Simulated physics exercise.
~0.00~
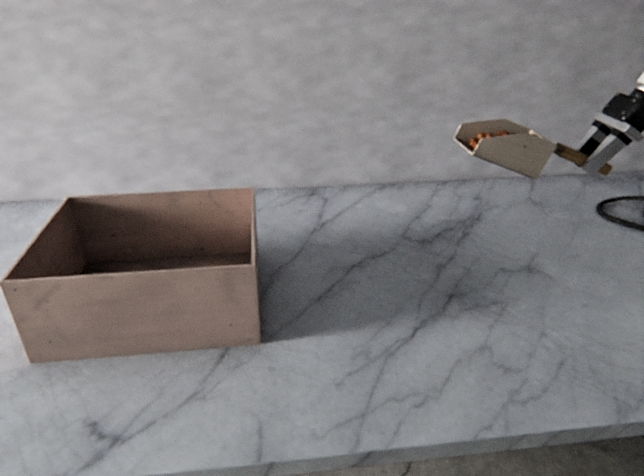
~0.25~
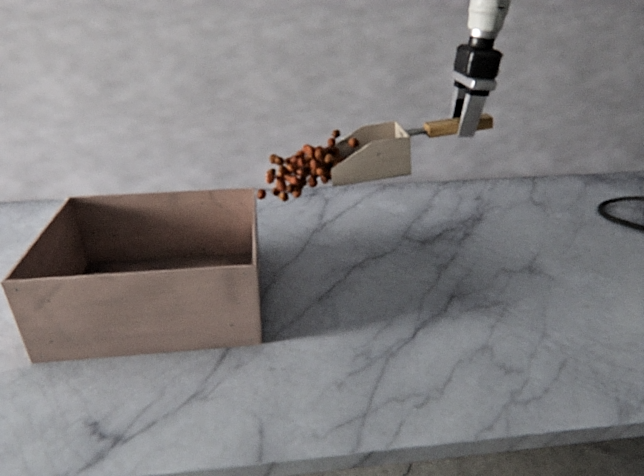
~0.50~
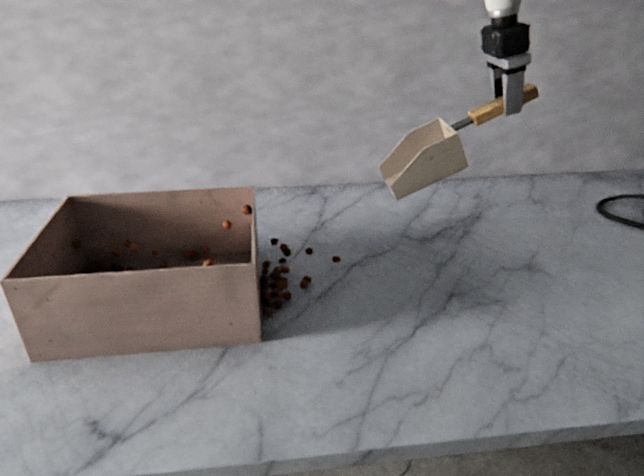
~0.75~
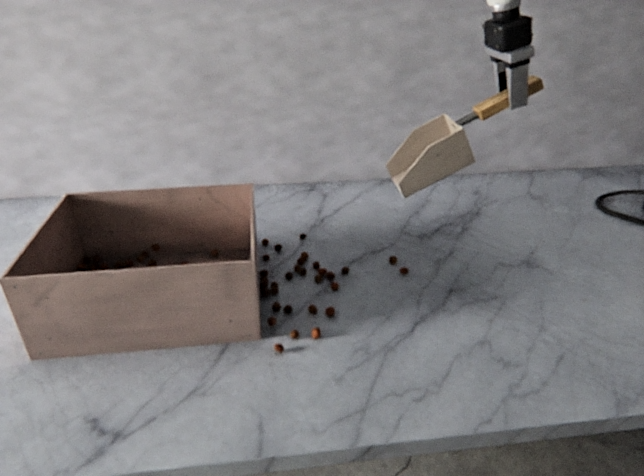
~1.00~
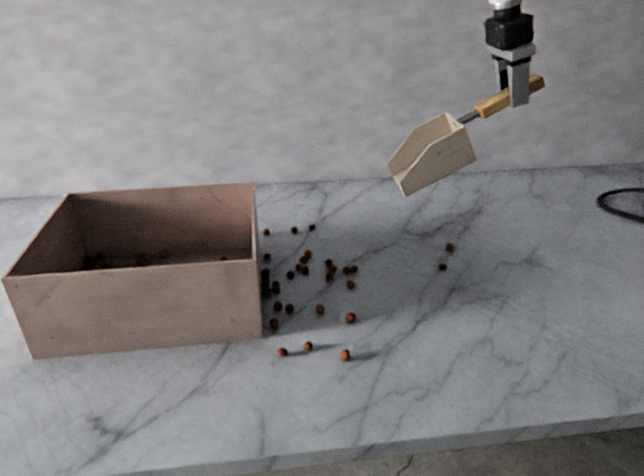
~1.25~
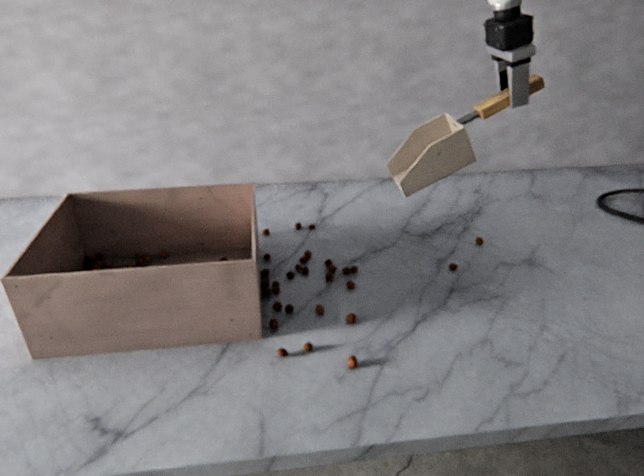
In the video, a robot gripper swings a scoop of small brown nuts left toward an open box on a marble surface, flinging them out before drawing back and tilting further. Some land inside, while others scatter beside the box and roll outward, and the emptied scoop hangs still.
